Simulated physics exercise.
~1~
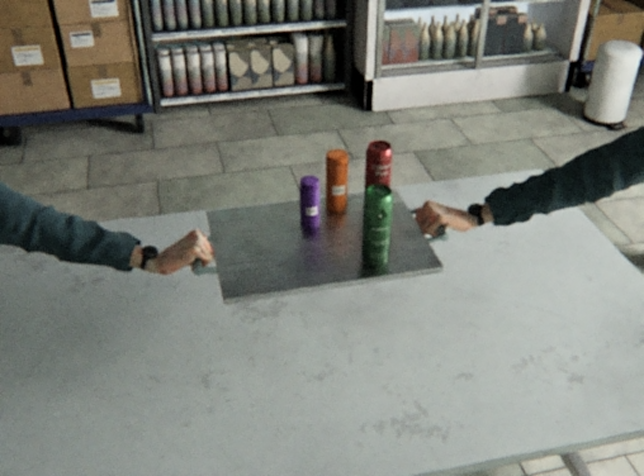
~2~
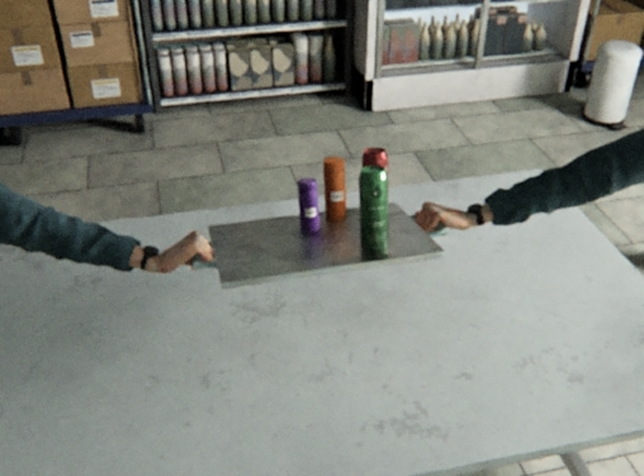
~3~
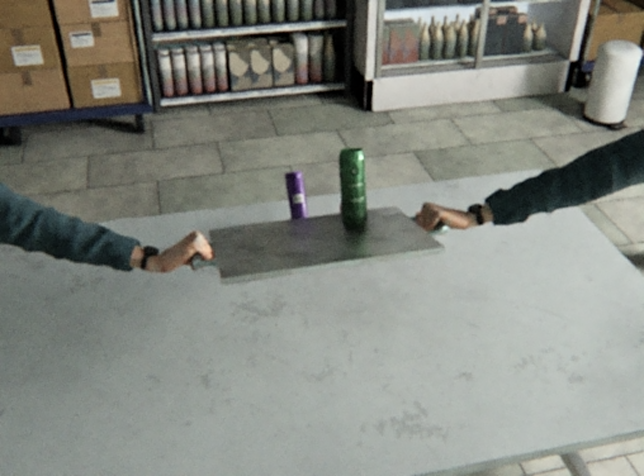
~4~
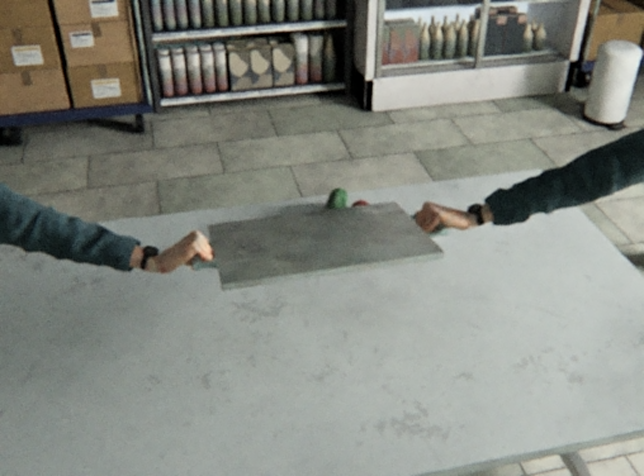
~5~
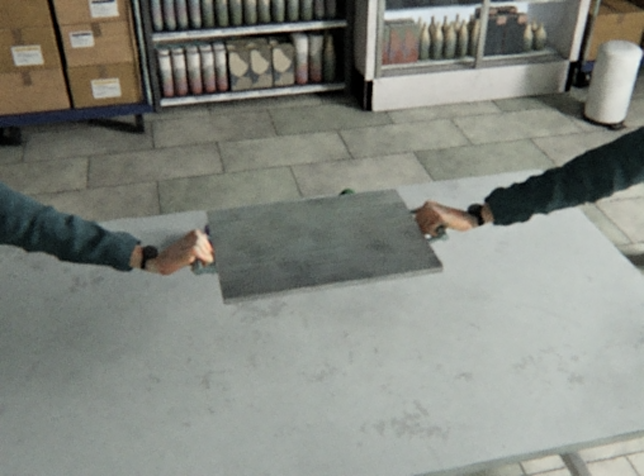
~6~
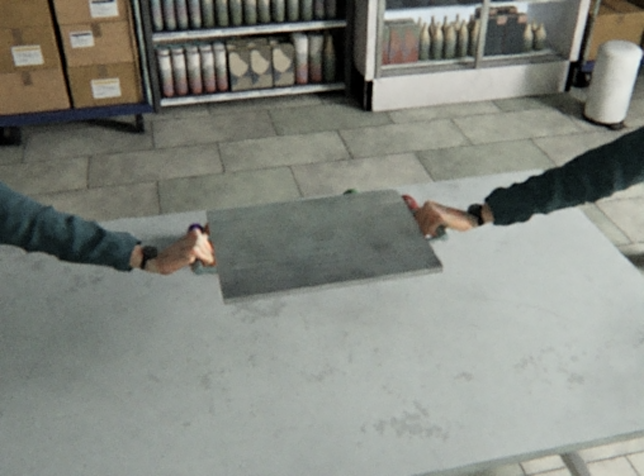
Two hands in dark green sleeves, reaching in from the left and right, hold a flat rimless gray tray over a pale table in a storeroom with shelves and boxes, seen from slightly above. On the tray stand a short purple container and an orange one, with a red can behind a tall green can to the right. The hands tip the far edge down, and the containers lean and slide away. The orange and red ones go first, then purple, then green. The tray is levelled again, left empty, with the fallen containers mostly hidden around and behind it.
